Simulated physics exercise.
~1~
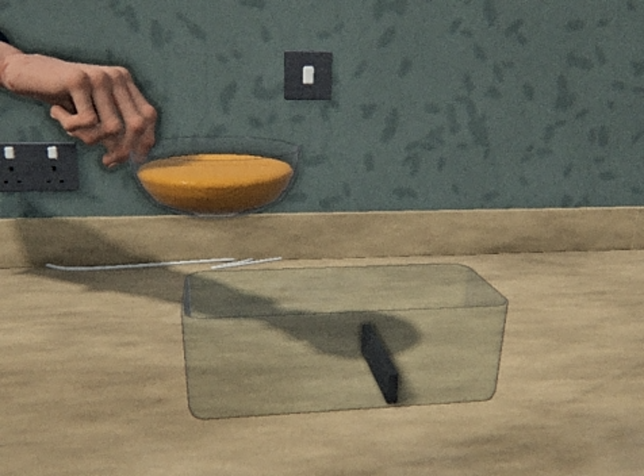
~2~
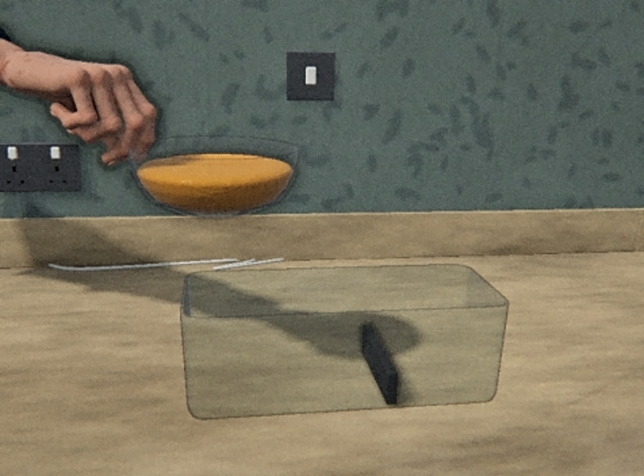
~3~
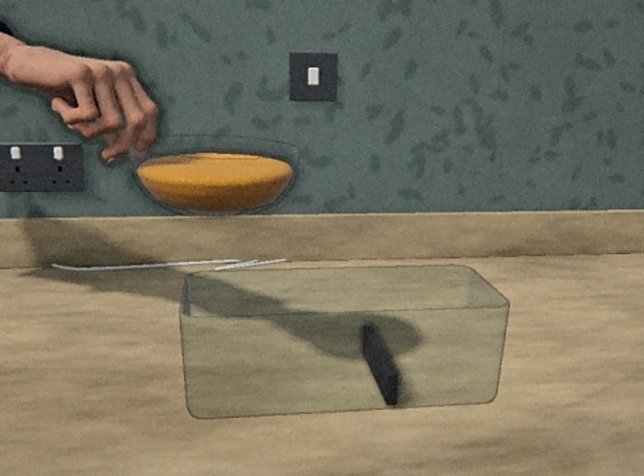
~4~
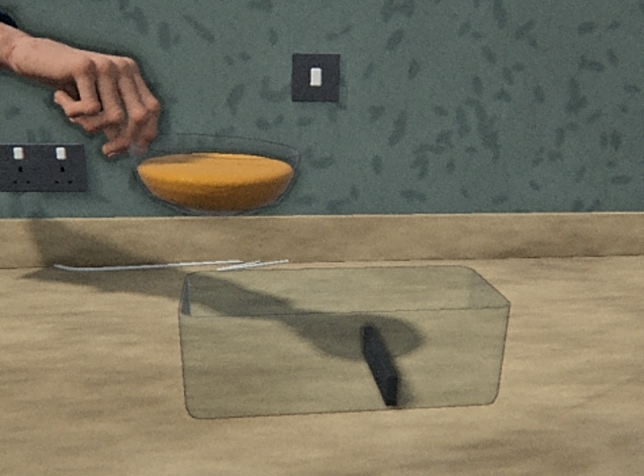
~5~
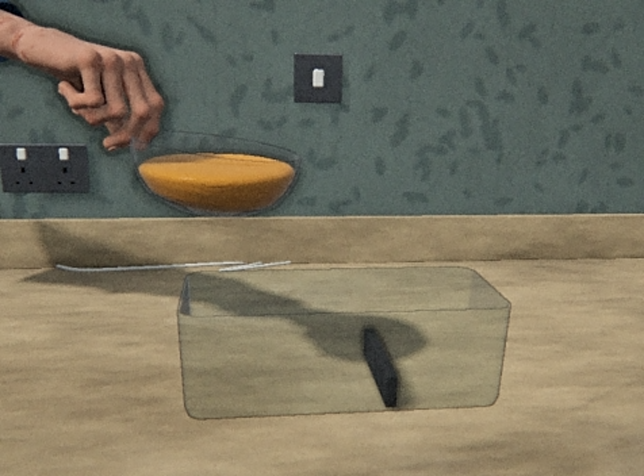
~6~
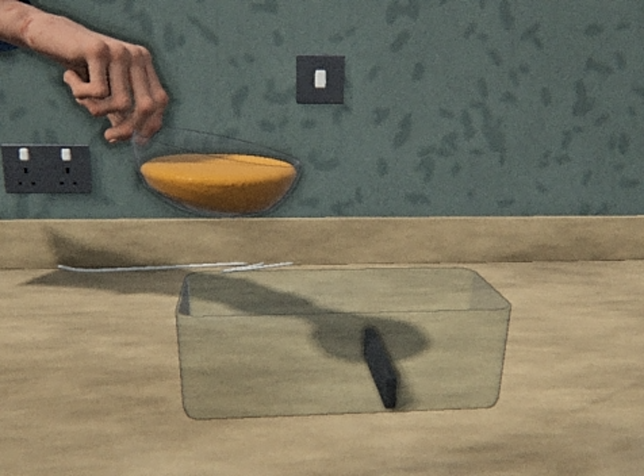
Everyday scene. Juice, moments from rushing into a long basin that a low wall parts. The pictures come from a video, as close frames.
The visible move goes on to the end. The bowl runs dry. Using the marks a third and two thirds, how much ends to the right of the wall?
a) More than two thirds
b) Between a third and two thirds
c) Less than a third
c.
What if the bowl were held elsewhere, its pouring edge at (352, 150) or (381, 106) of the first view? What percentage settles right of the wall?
Estimate, first then second: 65 per cent and 80 per cent.
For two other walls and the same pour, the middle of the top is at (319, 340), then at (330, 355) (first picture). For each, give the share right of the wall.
First try 75 per cent, second try 60 per cent.
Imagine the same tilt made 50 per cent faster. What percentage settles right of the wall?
It comes to some 10 per cent.
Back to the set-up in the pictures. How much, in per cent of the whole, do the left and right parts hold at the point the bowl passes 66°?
On the left 35 per cent, on the right 0 per cent.
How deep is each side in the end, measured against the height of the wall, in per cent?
Left side: Approx. 60 %; right side: Approx. 10 %.
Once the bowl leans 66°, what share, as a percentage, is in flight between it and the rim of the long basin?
30 per cent.
A moment on, the bowl is tipped part way and 33 per cent is still to pour, 35 is left of the wall and 0 right of it.
Next, the bowl is tipped right over and 0 per cent is still to pour, 93 is left of the wall and 5 right of it.
Then the bowl is tipped right over and 0 per cent is still to pour, 94 is left of the wall and 5 right of it.
Later the bowl is tipped right over and 0 per cent is still to pour, 94 is left of the wall and 5 right of it.
Finally, 94 per cent lies left of the wall, 6 right of it and 1 outside.
